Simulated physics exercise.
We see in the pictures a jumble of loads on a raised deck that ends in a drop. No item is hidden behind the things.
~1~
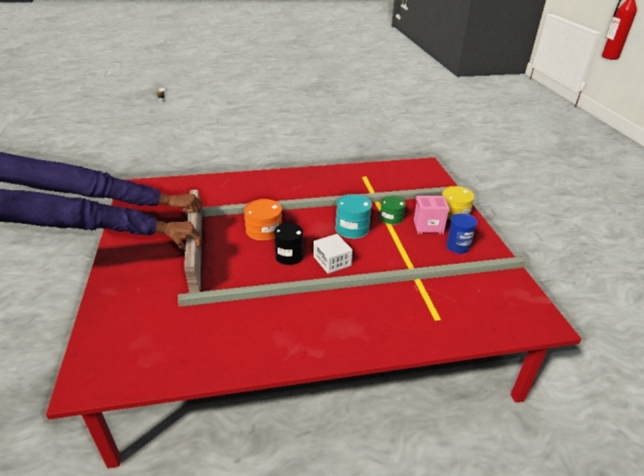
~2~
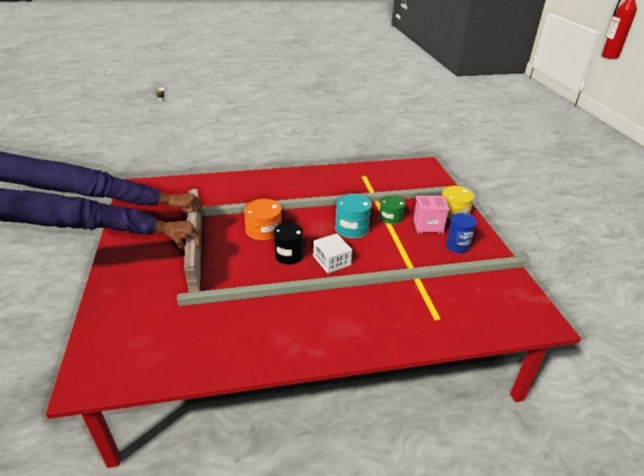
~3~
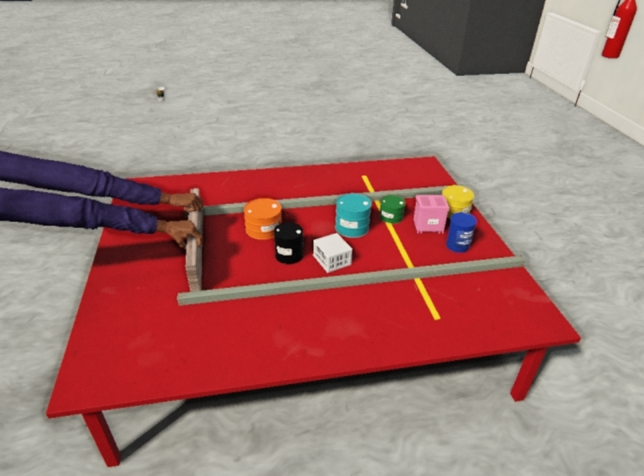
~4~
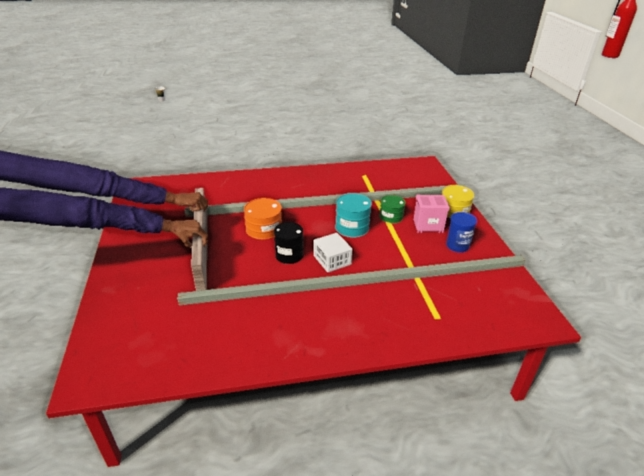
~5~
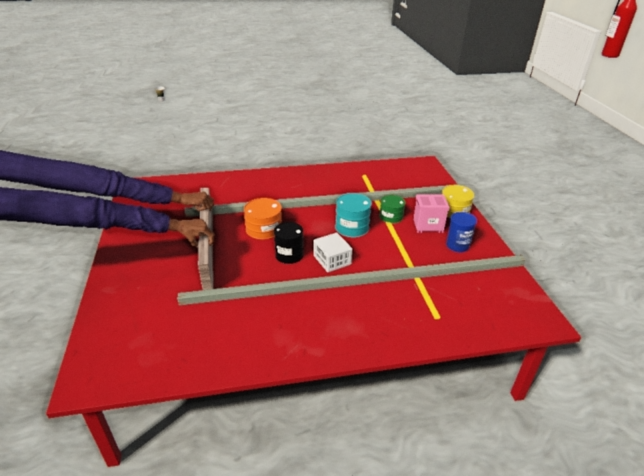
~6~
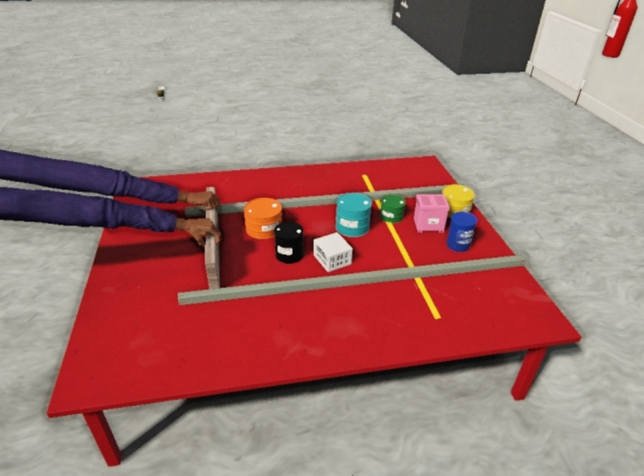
Two purple-sleeved arms reach in from the left over a red table, seen from a raised, unmoving view in a grey-floored room, and their hands hold a plank upright across two grey rails. Between the rails sit orange, black, turquoise and green canisters, a white crate, a pink tote, a yellow canister and a blue pail, with yellow tape crossing beneath. The hands barely move at first, then slide the plank slightly rightward, touching nothing, while the objects stay still.
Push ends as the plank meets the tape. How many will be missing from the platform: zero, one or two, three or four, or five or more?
Looks to me like the count going over is not a single one.
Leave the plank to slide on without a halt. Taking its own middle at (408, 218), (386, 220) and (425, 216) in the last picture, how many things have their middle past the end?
Taking the places in turn, the counts are 0, 0 and 1.
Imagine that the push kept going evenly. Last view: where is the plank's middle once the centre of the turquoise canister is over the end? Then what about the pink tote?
Near (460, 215) in the first case, near (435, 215) in the other.
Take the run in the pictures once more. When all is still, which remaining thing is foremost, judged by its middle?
Answer: The yellow canister.
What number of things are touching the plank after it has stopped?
At rest, 3 are in contact.
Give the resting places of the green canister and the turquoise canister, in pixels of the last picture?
(430, 204), and the other (431, 217).
A little later, none off yet; yellow canister at rest near (457, 202); blue pail at rest near (461, 232); pink tote at rest near (431, 213).
When it is over, the number that fall off is zero.
